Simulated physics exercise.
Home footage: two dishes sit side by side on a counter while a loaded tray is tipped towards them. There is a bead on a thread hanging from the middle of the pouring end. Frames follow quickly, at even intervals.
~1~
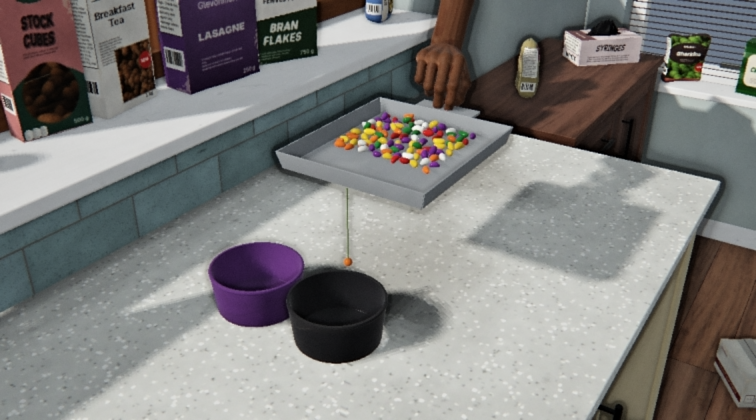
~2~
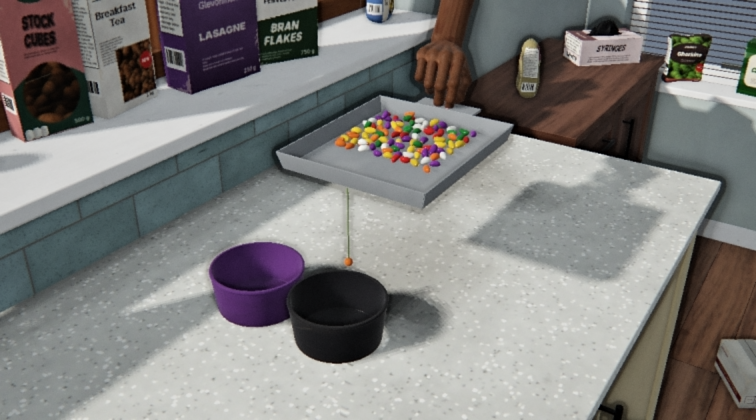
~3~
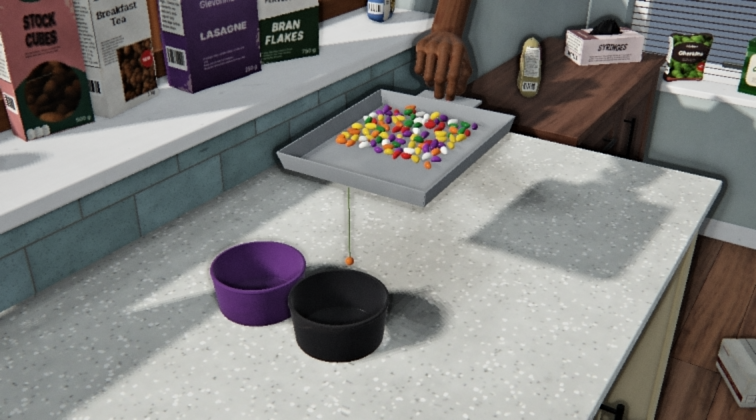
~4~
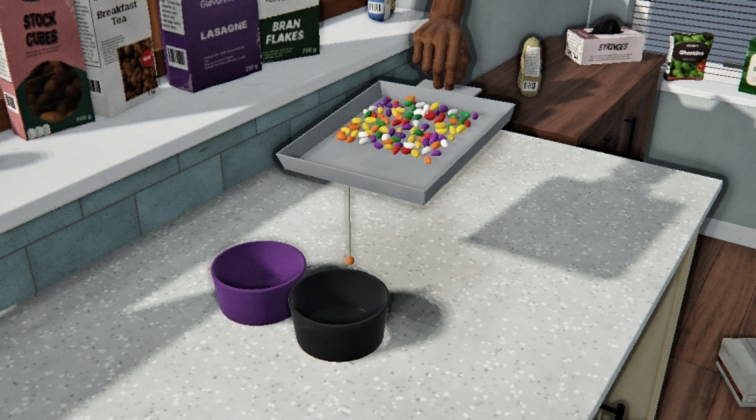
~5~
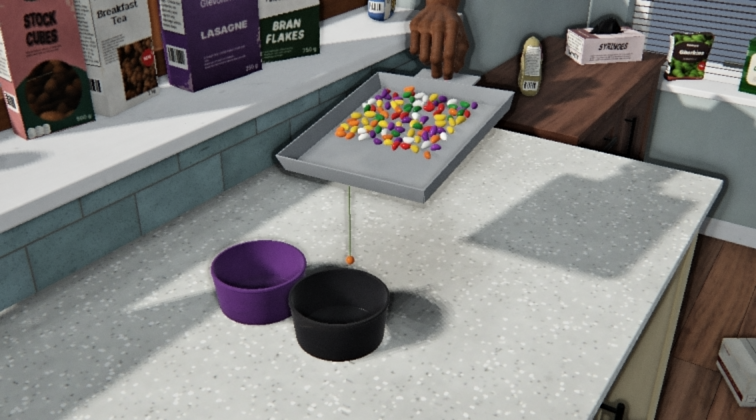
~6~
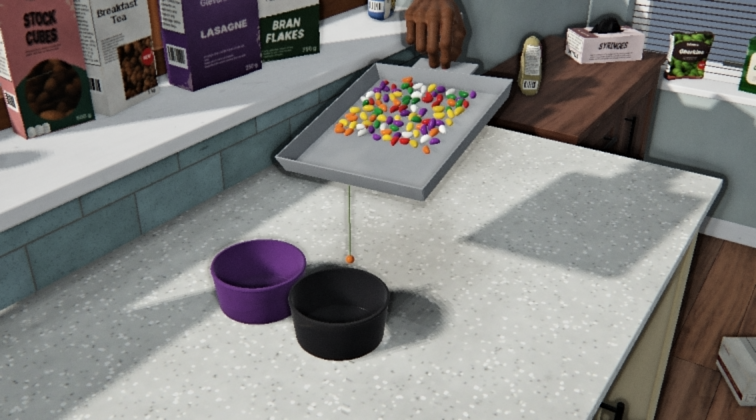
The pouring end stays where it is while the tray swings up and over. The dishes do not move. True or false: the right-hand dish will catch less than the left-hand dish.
True.
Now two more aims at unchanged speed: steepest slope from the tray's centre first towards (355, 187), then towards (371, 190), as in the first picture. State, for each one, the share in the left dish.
About 20 % and about 0 %.
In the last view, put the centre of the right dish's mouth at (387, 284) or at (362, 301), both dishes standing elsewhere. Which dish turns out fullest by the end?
The first time the left-side one comes out ahead, then the left-side one the second time.
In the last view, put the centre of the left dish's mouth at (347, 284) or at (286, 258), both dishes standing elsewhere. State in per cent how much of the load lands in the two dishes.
Try 1: Some 30 %; try 2: Some 90 %.
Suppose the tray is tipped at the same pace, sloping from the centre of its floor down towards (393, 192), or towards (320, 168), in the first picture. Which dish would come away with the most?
At the first place right, at the second the left-hand dish.
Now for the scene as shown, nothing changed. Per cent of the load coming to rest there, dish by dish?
Looks like close to 60 % lands in the left dish and close to 30 % in the right one.
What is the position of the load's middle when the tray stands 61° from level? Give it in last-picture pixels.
(328, 149).
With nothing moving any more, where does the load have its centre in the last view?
I'd put the middle somewhere around (279, 300).
Just after the last frame, tray tipped steeply; every one on the tray.
A moment on, tray tipped past a quarter turn; almost all on the tray; just a few in the right dish; just a few in the left dish; just a few in the air.
Further on, tray tipped past a quarter turn; roughly a quarter in the right dish; roughly two thirds in the left dish; about a tenth outside both.
When it is over, tray tipped past a quarter turn; roughly a quarter in the right dish; roughly two thirds in the left dish; about a tenth outside both.
